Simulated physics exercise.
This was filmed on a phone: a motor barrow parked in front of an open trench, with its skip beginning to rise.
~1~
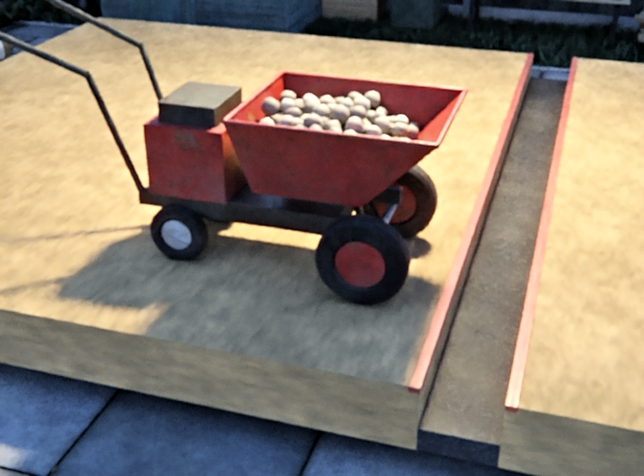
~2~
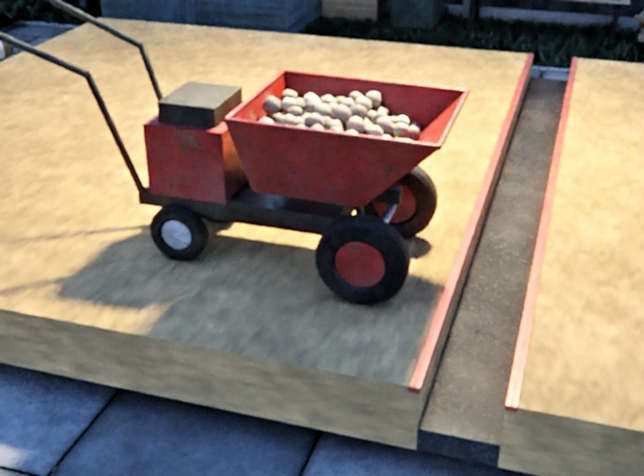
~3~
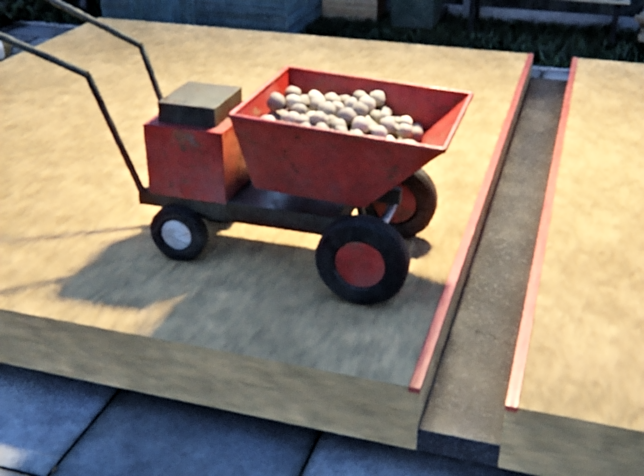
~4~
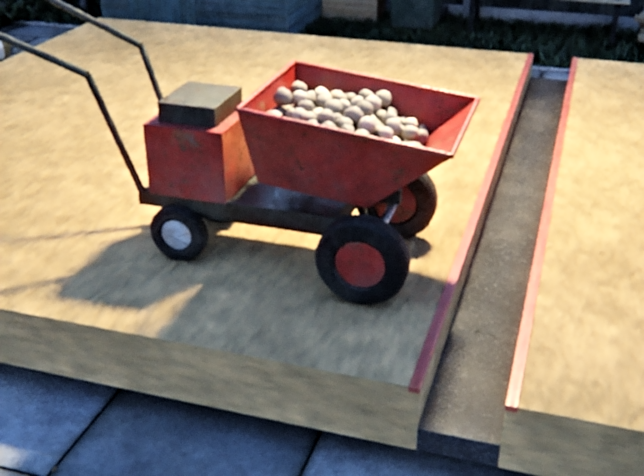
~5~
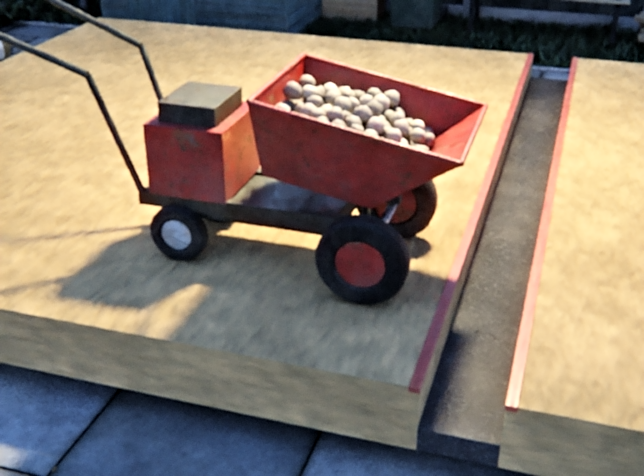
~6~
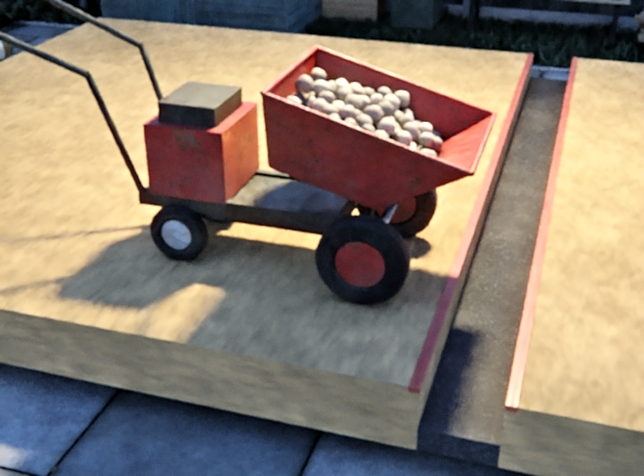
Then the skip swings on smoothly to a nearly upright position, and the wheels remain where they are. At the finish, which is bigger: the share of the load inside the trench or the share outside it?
The share outside is bigger.
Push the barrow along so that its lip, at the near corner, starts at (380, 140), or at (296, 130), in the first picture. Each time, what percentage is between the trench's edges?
80 and 40 percent, in that order.
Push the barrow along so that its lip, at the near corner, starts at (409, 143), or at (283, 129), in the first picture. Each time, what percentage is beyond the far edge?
The first gives close to 30 per cent and the second 0 per cent.
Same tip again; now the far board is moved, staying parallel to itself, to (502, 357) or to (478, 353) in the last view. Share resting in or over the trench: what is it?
0 and 0 percent.
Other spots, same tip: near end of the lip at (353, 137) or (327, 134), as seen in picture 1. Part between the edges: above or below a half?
Position 1 exceeds half; position 2 exceeds half.
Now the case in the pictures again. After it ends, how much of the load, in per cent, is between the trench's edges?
Roughly 20 in every hundred pieces, I'd say.
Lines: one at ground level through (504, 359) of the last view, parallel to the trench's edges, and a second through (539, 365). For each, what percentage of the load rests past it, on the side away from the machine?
Estimate: 70 %, then 60 %.
Shortly afterwards, skip tipped steeply; the whole lot in the skip.
Next, skip tipped right over; near two thirds in the skip; only a few in or heaped over the trench; near a third beyond it; only a few falling.
Some moments later, skip tipped right over; near a quarter in the skip; near a quarter in or heaped over the trench; near two thirds beyond it.
In the end, skip tipped right over; near a quarter in the skip; near a quarter in or heaped over the trench; near two thirds beyond it.
